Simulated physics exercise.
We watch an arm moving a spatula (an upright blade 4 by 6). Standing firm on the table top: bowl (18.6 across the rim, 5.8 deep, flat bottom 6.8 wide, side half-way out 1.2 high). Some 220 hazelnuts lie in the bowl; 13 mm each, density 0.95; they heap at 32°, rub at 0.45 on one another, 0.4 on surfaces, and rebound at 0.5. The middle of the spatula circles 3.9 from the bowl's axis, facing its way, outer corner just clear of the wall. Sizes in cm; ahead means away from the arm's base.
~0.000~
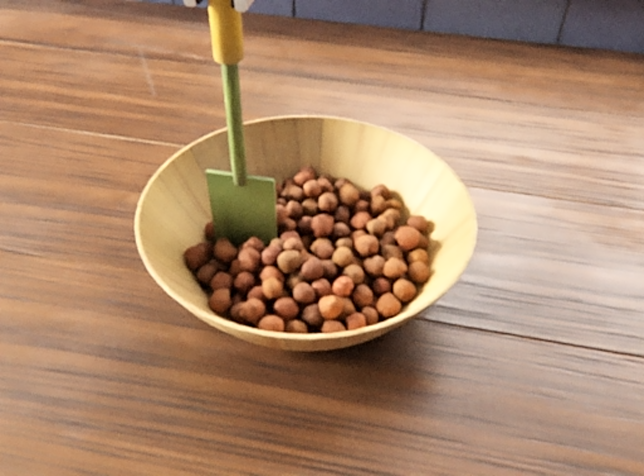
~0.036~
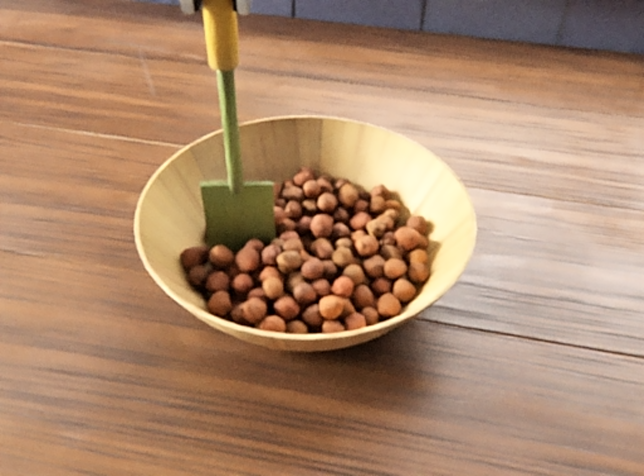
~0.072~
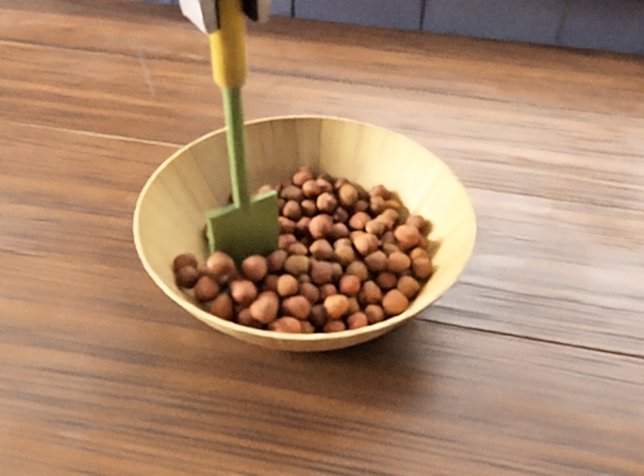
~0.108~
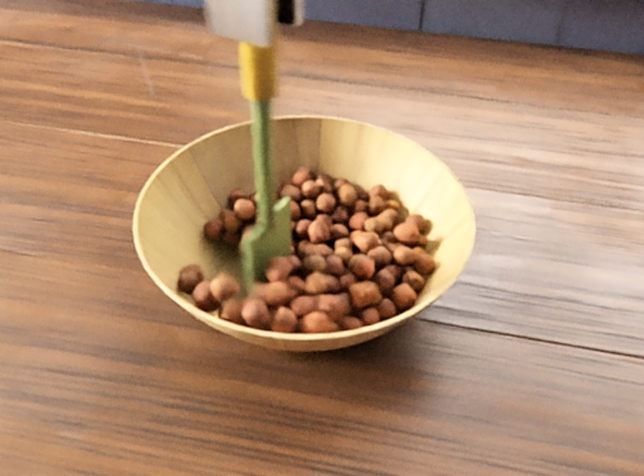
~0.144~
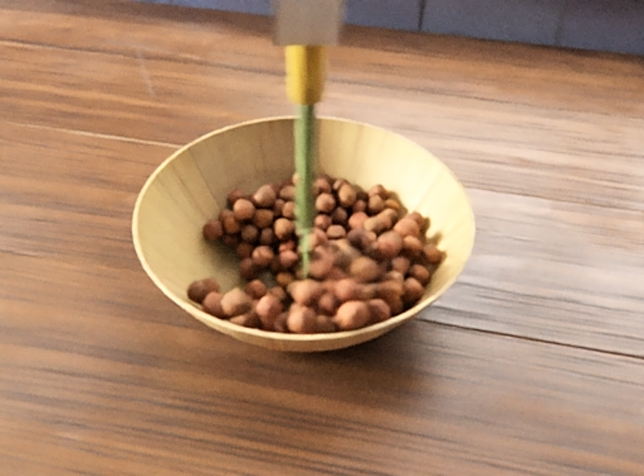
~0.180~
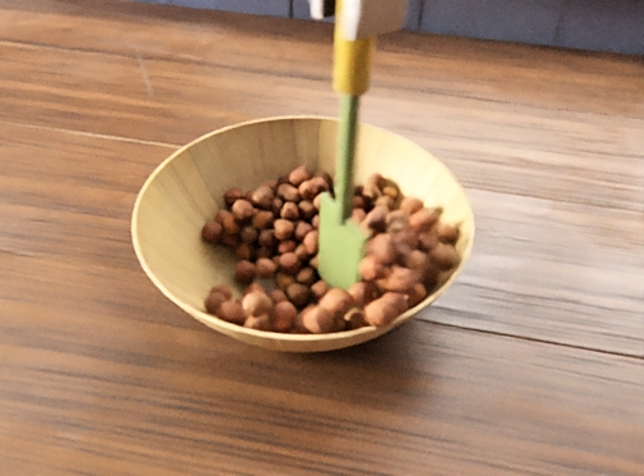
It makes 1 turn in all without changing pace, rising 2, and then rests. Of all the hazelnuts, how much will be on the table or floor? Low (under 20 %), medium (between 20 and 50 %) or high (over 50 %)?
On the table or floor the share is low, under 20 %.
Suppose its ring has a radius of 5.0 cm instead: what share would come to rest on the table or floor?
In that case some 10 per cent.
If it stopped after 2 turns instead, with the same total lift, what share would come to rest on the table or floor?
In that case some 20 per cent.
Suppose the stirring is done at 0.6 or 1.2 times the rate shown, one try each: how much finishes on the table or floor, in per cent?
About 5 and 20 per cent.
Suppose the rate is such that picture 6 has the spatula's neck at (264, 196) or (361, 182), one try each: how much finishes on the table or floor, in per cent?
Some 0 and 20 per cent.
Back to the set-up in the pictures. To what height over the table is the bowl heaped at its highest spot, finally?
Some 5.5 cm.
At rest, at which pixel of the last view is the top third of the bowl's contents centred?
Around (271, 224).
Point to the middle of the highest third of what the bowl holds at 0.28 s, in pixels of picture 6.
Near (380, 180).
By 0.28 s, 217° round, highest piece 9 above the table; 205 in the bowl, 3 on the table or floor, 7 in flight or on the tool.
By 0.38 s, 301° round, highest piece 8 above the table; 195 in the bowl, 11 on the table or floor, 9 in flight or on the tool.
By 0.63 s, 0° round, highest piece 5 above the table; 186 in the bowl, 29 on the table or floor.
By 1.33 s, 0° round, highest piece 5 above the table; 186 in the bowl, 29 on the table or floor.
Final count, 186 in the bowl, 29 on the table or floor. That is 13 % on the table or floor.
